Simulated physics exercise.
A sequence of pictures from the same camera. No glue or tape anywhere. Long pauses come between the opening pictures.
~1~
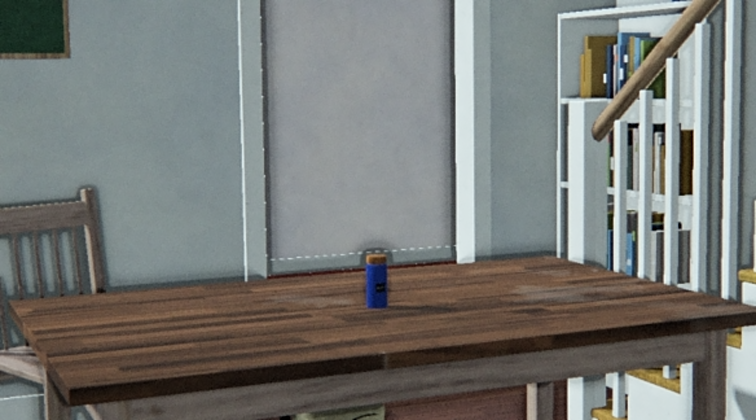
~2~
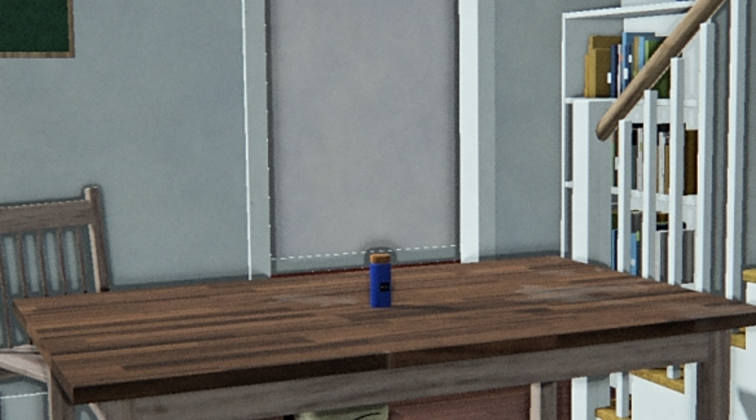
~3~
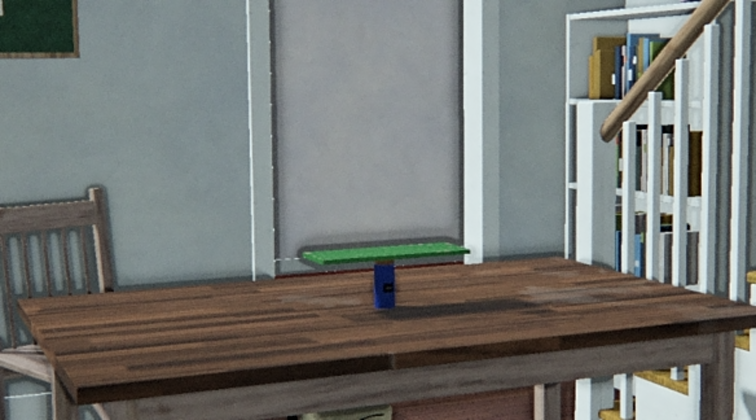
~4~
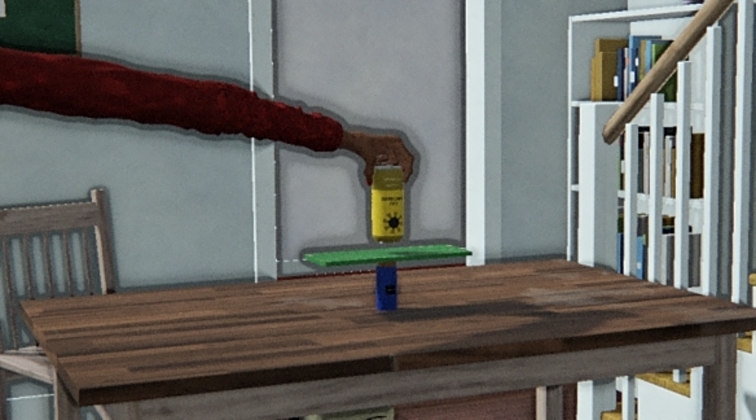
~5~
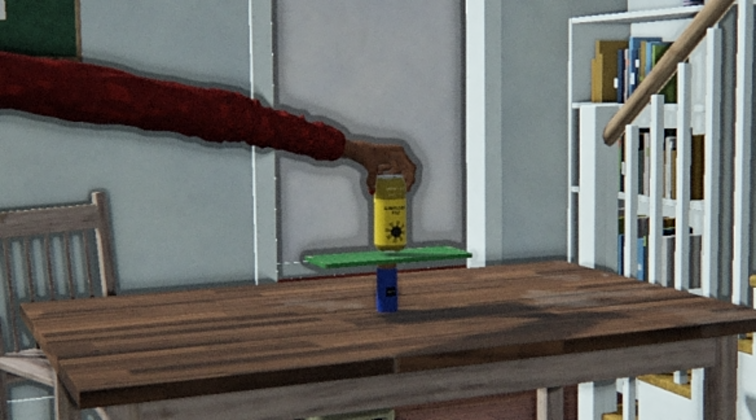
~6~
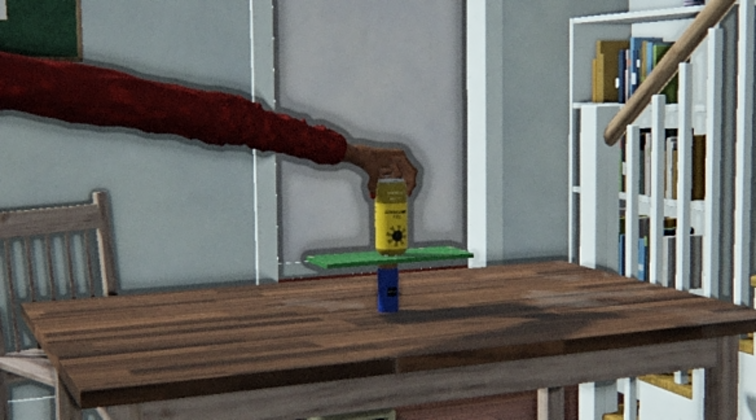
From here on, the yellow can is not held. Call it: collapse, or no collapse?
No collapse.
Then, 0.30 s after the last picture, nothing has stirred.
Then, 0.70 s after the last picture, yellow can resting near (391, 218).
At rest, all 3 in place. Seen from the same camera at the end, yellow can near (391, 218). The stack keeps its balance.
